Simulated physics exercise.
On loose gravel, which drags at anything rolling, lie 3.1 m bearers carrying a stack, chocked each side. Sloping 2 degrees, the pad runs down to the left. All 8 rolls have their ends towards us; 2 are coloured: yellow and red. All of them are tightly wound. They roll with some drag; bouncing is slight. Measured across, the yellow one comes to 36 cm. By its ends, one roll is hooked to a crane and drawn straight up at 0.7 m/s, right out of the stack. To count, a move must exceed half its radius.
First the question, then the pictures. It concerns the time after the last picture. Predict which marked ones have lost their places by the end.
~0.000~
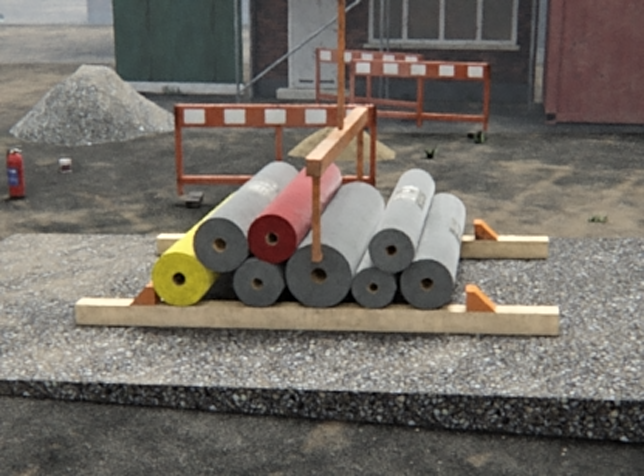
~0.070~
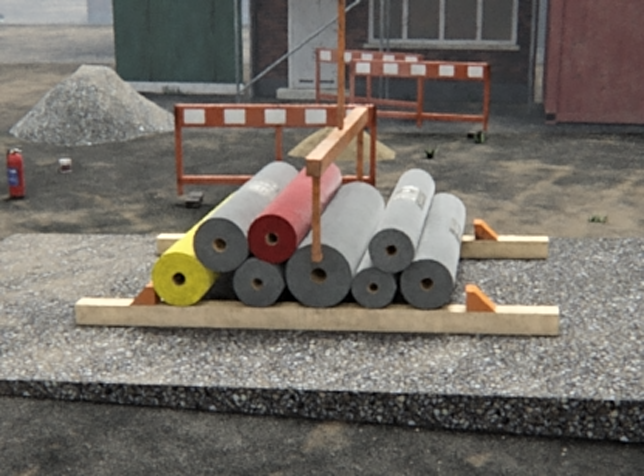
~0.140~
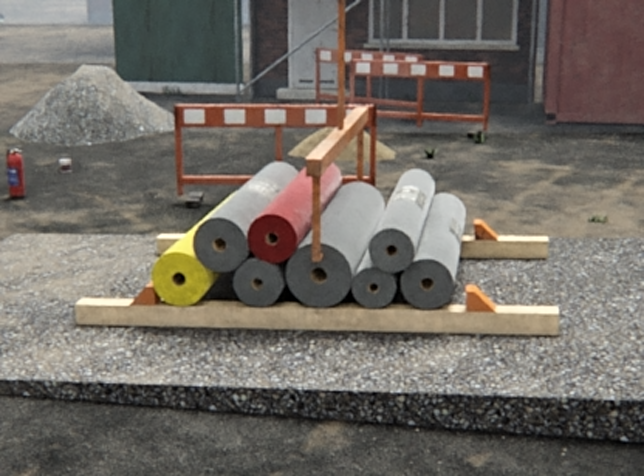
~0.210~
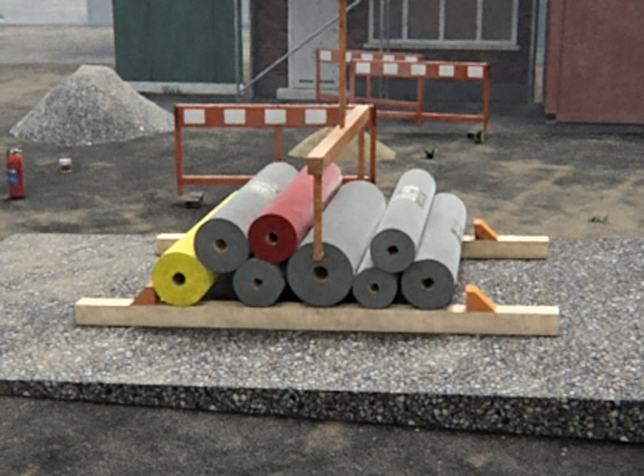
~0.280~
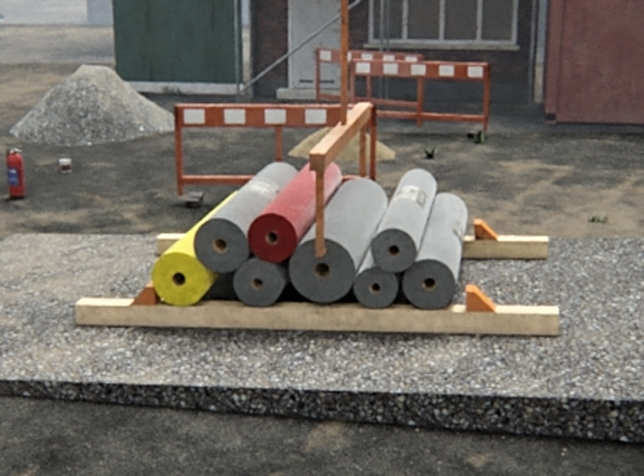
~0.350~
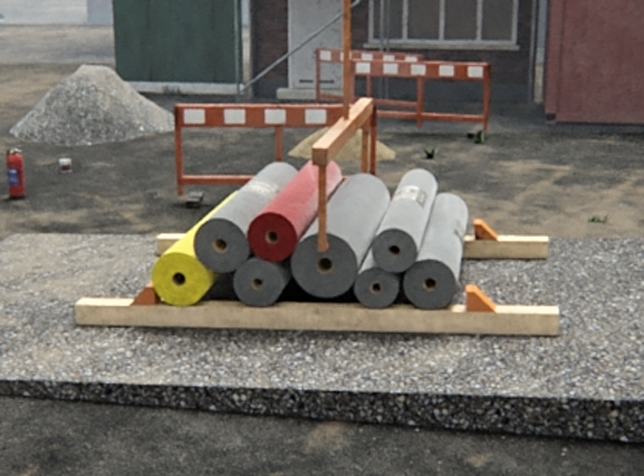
Prediction: Yellow does not, red does.
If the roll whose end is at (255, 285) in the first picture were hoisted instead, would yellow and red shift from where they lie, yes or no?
Result - yellow: No, it would not, red: Yes, it would.
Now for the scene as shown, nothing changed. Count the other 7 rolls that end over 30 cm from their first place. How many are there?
The count is 1.
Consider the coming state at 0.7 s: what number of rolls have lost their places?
0.
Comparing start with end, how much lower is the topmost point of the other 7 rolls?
5 cm.
Then, 0.6 s in, yellow is unmoved; red is where it was; 0 others dislodged.
Then, 0.7 s in, still the same for yellow, red; 0 others dislodged.
Then, 0.9 s in, red is 14 cm further right and 9 cm lower; still the same for yellow; 1 other dislodged.
In the end (1.3 s), yellow is unmoved; red is 36 cm further right and 28 cm lower; 1 other dislodged.
